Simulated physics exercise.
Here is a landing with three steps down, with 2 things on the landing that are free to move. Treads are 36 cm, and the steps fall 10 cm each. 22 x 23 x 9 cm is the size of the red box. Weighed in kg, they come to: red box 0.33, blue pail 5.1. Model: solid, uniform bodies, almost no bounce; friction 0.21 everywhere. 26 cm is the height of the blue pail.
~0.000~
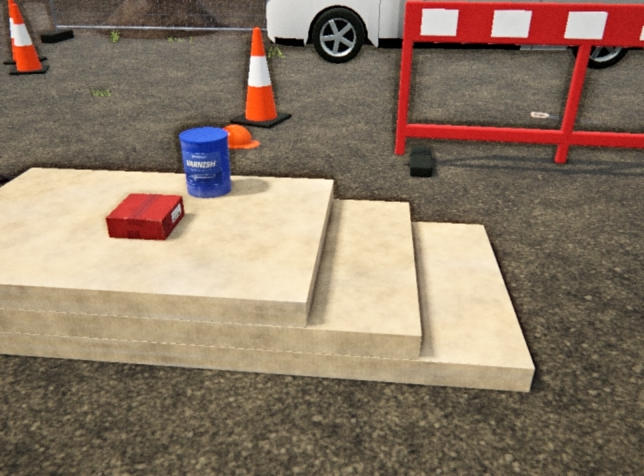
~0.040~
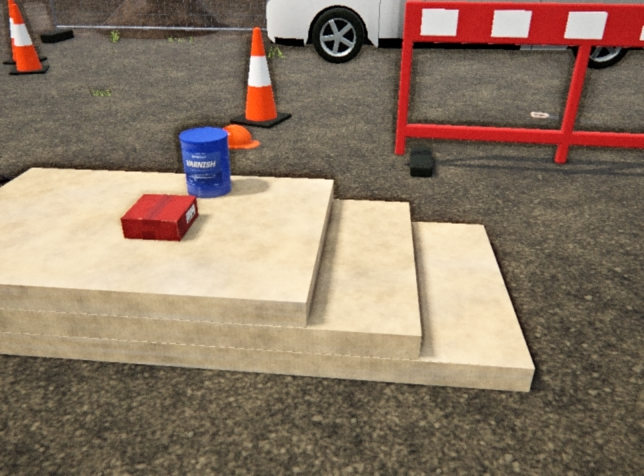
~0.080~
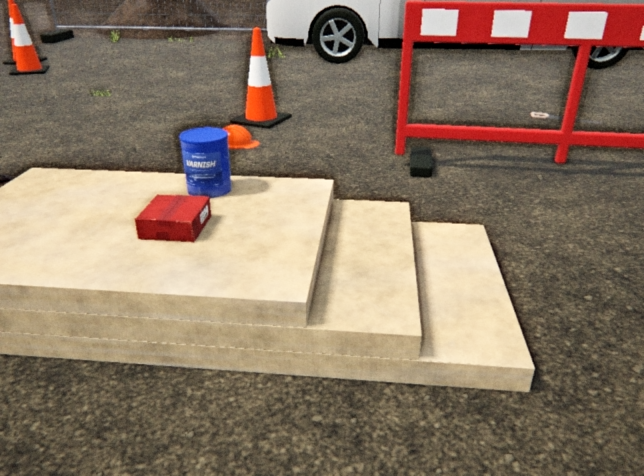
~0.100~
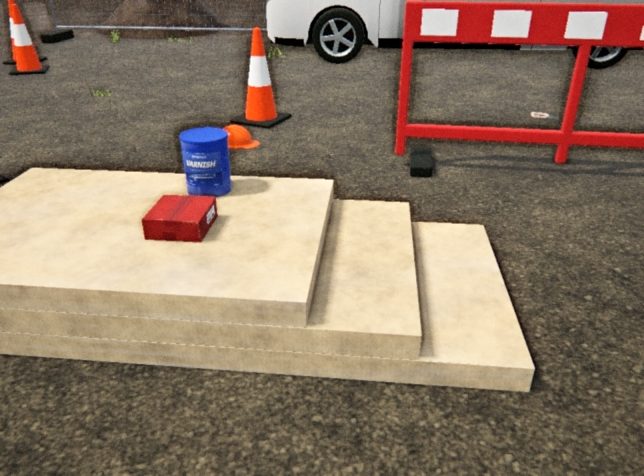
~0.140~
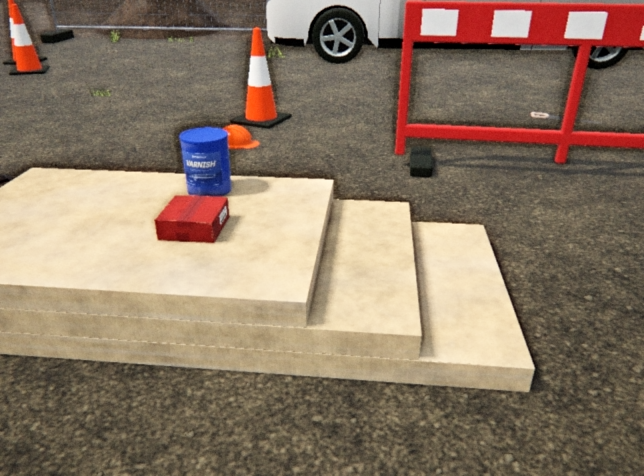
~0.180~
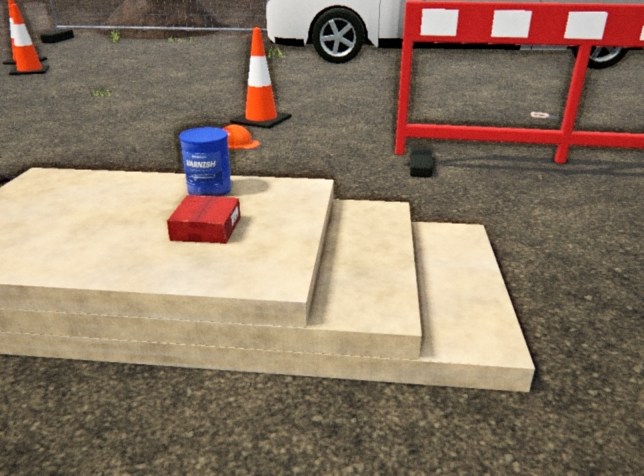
On a pale stepped landing outdoors, a red box slides right across the top, passing in front of a still blue pail.
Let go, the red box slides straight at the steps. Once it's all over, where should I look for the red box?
Up on the landing.
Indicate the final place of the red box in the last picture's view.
It settles at around (282, 222).
Around 0.28 s, 35 cm of landing left; red box near (231, 220).
Around 0.48 s, 21 cm of landing left; red box near (267, 222).
Finally (1.1 s), 15 cm of landing left; blue pail still in place (within 12 cm). Final places as that camera would see them, red box near (283, 222).
